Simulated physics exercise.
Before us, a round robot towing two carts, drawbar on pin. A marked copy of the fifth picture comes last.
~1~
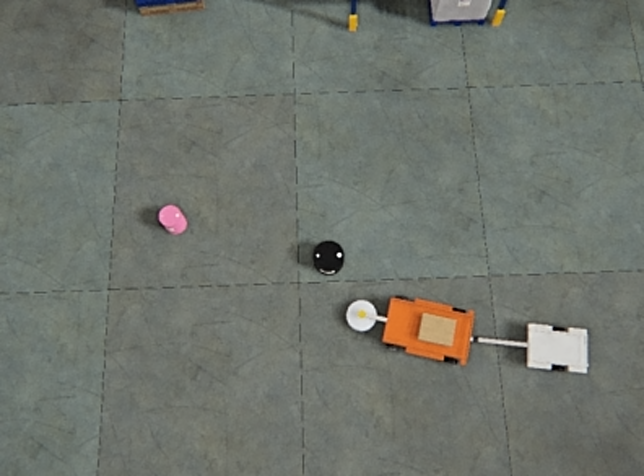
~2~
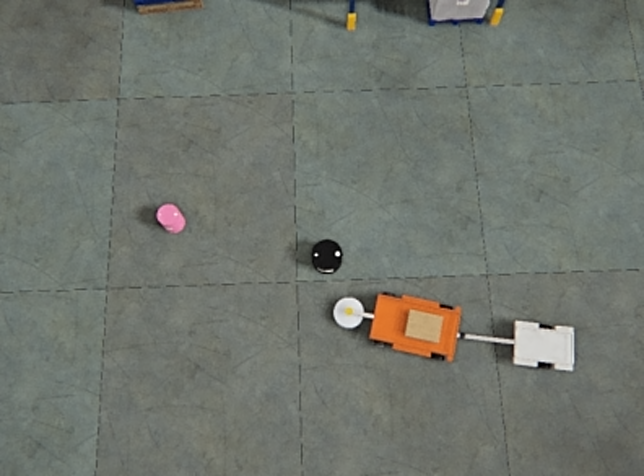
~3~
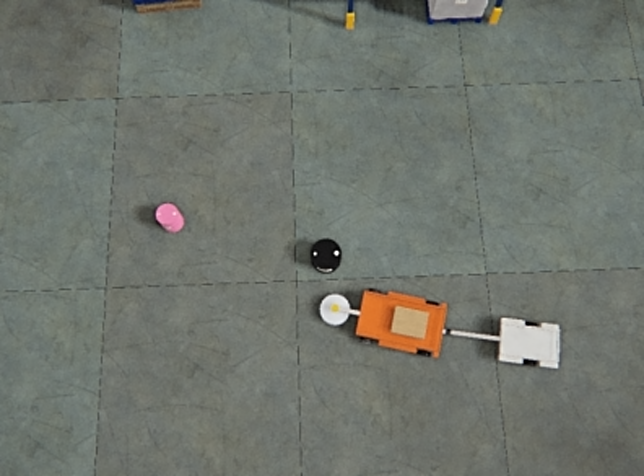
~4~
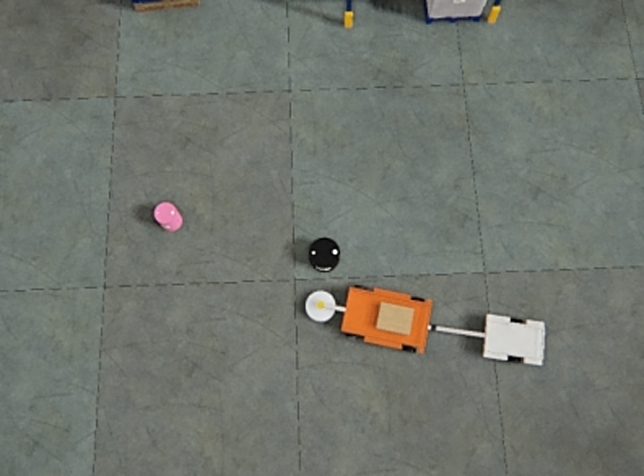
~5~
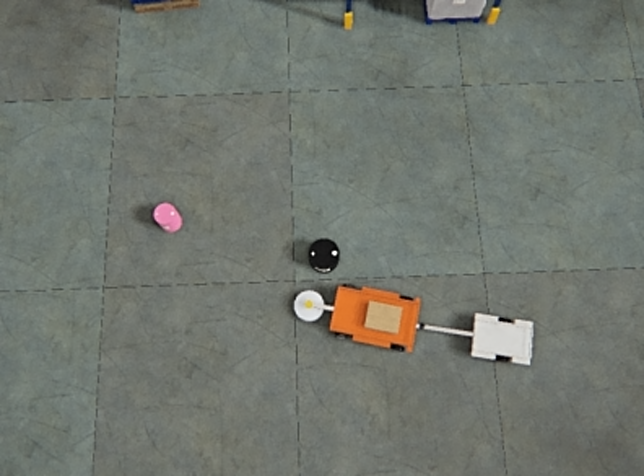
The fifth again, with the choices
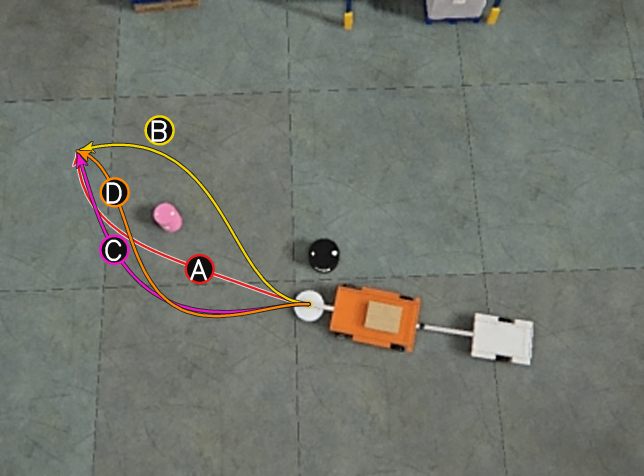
Orange cart and smaller white cart rolling slowly left in tow behind a round white robot, passing below a still black tub.
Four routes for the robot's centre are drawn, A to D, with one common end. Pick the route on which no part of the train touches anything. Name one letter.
Choose route C.
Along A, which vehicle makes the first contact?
The orange cart touches first.
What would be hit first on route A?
The pink keg.
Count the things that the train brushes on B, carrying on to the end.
It touches one.
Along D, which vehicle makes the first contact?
The orange cart.
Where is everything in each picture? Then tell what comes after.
Pink keg (176, 224); black tub (329, 261); robot (362, 315), in the first frame.
Robot (349, 313); orange cart (415, 325); white cart (544, 345); pink keg (174, 223), in the second frame.
Robot (335, 309); orange cart (401, 322); white cart (529, 343); pink keg (173, 222), in the third frame.
Robot (321, 306); orange cart (386, 318); white cart (514, 339); pink keg (172, 221), in the fourth frame.
Robot (309, 306); orange cart (375, 317); white cart (503, 339); pink keg (171, 222); black tub (324, 259), in the fifth frame.
On the marked copy, A from (309, 304) via (165, 256) to (77, 153); B from (309, 304) via (209, 196) to (81, 150); C from (309, 304) via (148, 289) to (78, 154); D from (309, 304) via (151, 282) to (77, 151).
With C. Early on, robot (190, 310), last cart (382, 320).
Further on, robot (109, 237), last cart (270, 310).
At the end, robot (80, 154), last cart (185, 279); nothing has been touched.
As for the rest, A meets the pink keg; B meets the black tub; D meets the pink keg.
